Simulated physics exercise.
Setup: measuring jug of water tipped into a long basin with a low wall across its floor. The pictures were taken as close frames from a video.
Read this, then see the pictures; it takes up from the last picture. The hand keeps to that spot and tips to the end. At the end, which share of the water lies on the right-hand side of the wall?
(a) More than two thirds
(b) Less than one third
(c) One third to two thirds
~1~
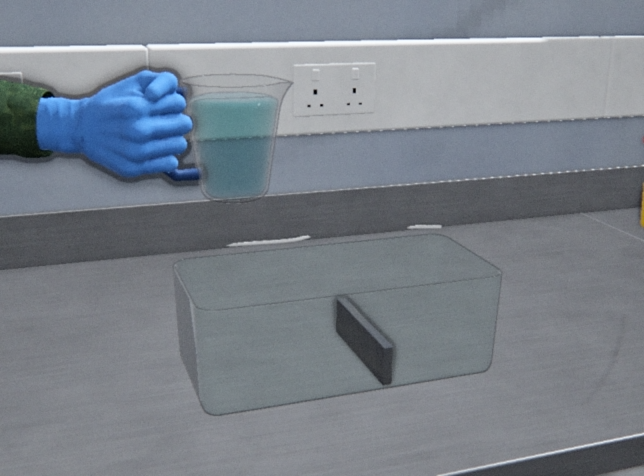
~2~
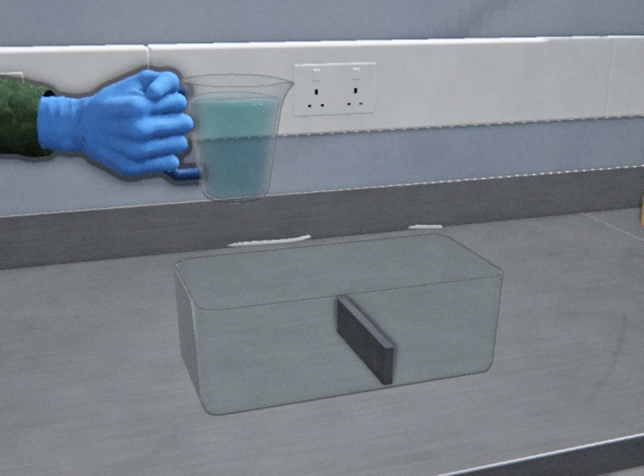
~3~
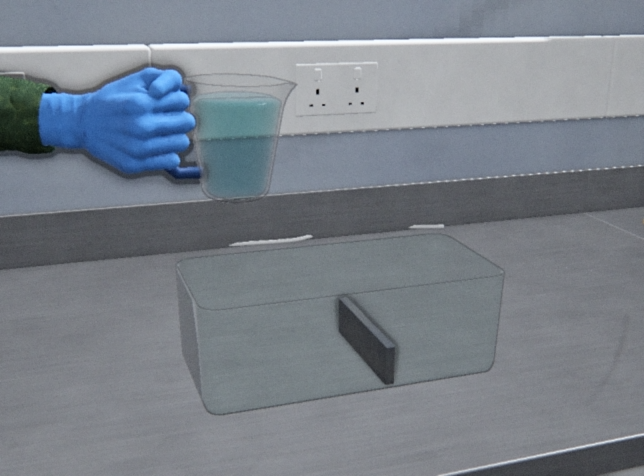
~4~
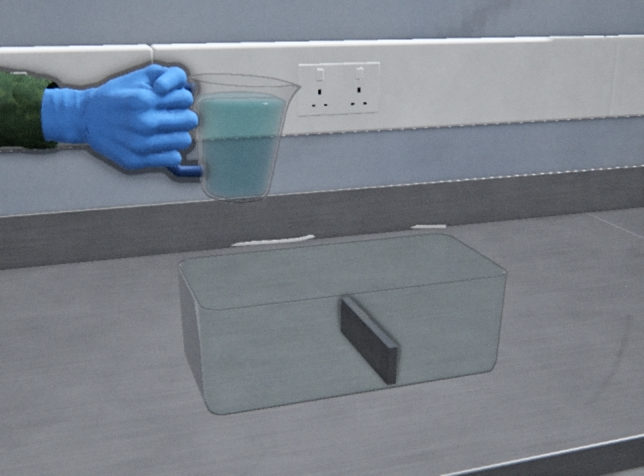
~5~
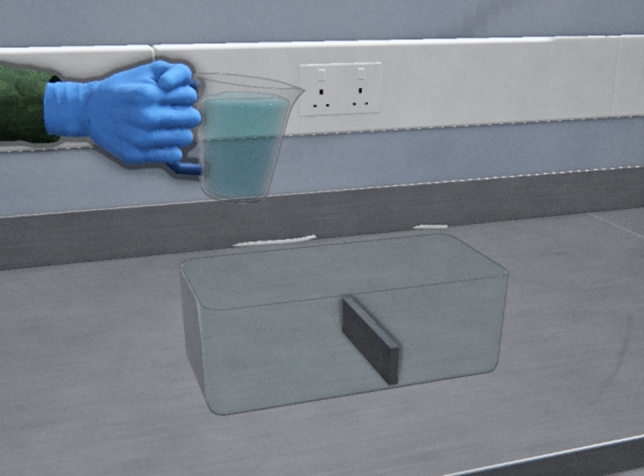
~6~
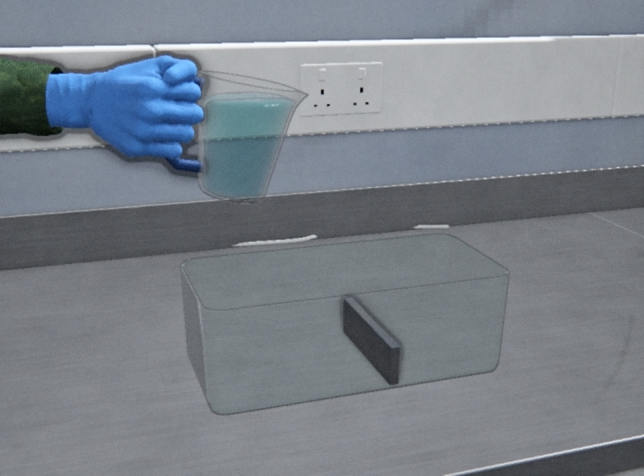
Option c: One third to two thirds.
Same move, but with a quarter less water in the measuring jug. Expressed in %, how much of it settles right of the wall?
Roughly 20 %.
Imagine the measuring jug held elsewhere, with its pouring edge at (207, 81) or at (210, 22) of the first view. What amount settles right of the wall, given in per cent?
5 % and 5 %.
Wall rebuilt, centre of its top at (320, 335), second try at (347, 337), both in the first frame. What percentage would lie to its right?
Near 95 % and 75 %.
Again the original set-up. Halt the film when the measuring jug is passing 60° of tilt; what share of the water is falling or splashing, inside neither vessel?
Around 15 in a hundred, more or less.
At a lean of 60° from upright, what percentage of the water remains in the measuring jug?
Some 80 per cent has not yet come out.
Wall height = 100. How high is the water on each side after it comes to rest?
About 20 per cent on the left and 20 per cent on the right.
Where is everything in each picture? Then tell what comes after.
The first frame shows tilt 0°; pouring edge (292, 81); surface from (187, 99) to (276, 96); the long basin's rim runs from (184, 286) to (472, 254); the wall's top is at (363, 322).
The second frame shows tilt 0°; pouring edge (294, 81); surface from (187, 99) to (278, 97).
The third frame shows tilt 2°; pouring edge (296, 82); surface from (190, 99) to (280, 96).
The fourth frame shows tilt 4°; pouring edge (300, 85); surface from (196, 99) to (284, 98).
The fifth frame shows tilt 7°; pouring edge (305, 88); surface from (198, 100) to (289, 97).
The sixth frame shows tilt 11°; pouring edge (308, 93); surface from (201, 100) to (294, 98).
A moment on, the measuring jug is tipped part way and 79 per cent is still to pour, 2 is left of the wall and 3 right of it.
Next, the measuring jug is tipped on its side and 24 per cent is still to pour, 20 is left of the wall and 37 right of it.
Then the measuring jug is tipped right over and 0 per cent is still to pour, 54 is left of the wall and 43 right of it.
Later the measuring jug is tipped right over and 0 per cent is still to pour, 55 is left of the wall and 44 right of it.
Finally, 55 per cent lies left of the wall, 44 right of it and 1 outside.
